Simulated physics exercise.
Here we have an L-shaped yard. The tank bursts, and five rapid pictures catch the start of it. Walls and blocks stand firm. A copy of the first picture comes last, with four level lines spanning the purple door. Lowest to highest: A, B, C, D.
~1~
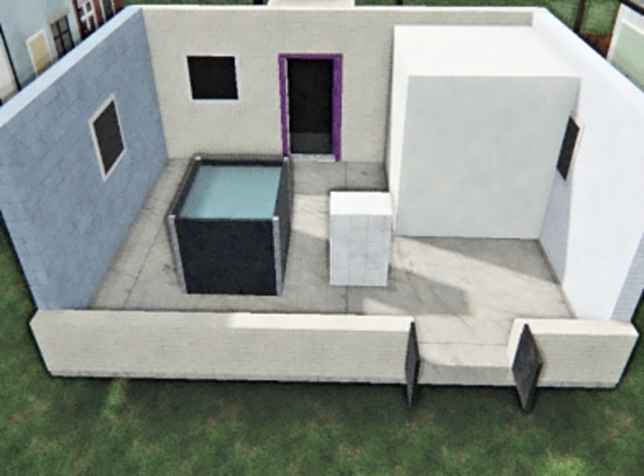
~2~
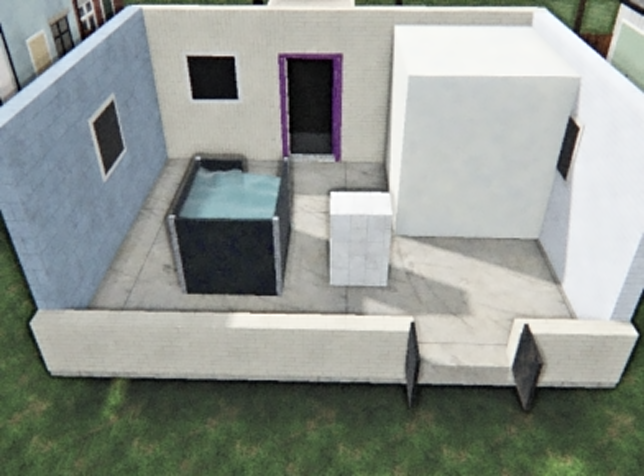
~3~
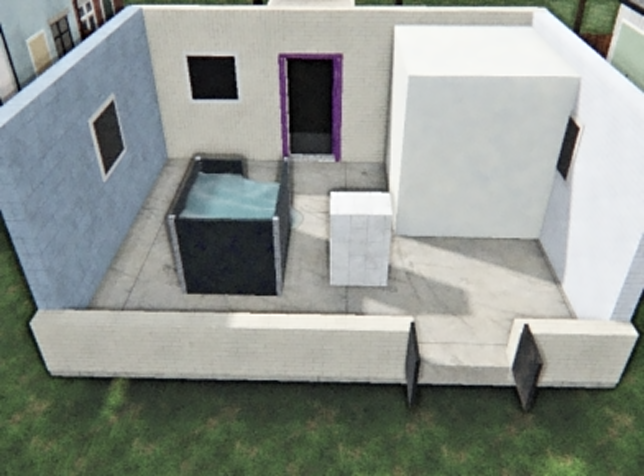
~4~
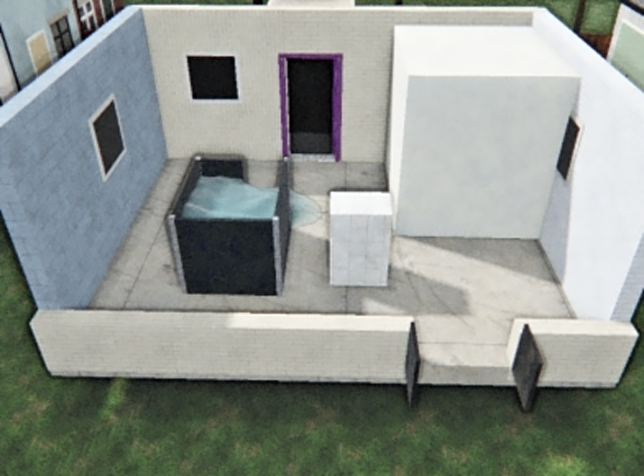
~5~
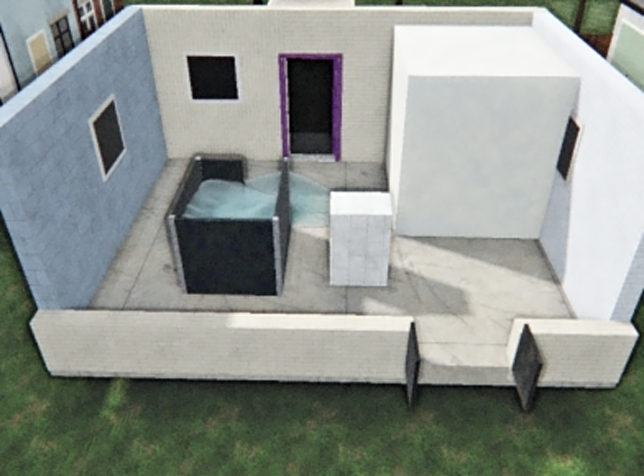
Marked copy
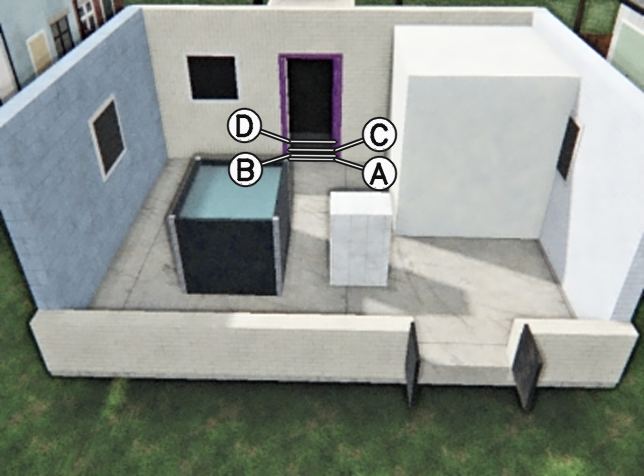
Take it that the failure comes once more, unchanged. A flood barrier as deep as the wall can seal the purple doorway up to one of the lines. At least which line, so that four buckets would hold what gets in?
Use line D.
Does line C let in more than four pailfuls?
Yes.
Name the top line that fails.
Line C.
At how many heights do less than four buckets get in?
One.
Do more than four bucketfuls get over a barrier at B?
Yes, it does.
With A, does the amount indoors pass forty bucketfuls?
Yes, it does.
In white, A at (312, 159); B at (312, 155); C at (312, 149); D at (312, 141); from the bottom up A, B, C, D.
With A, dozens of bucketfuls pour in.
With B, dozens of bucketfuls pour in.
With C, about 13 bucketfuls get in.
With D, a splash gets over, under a bucket.
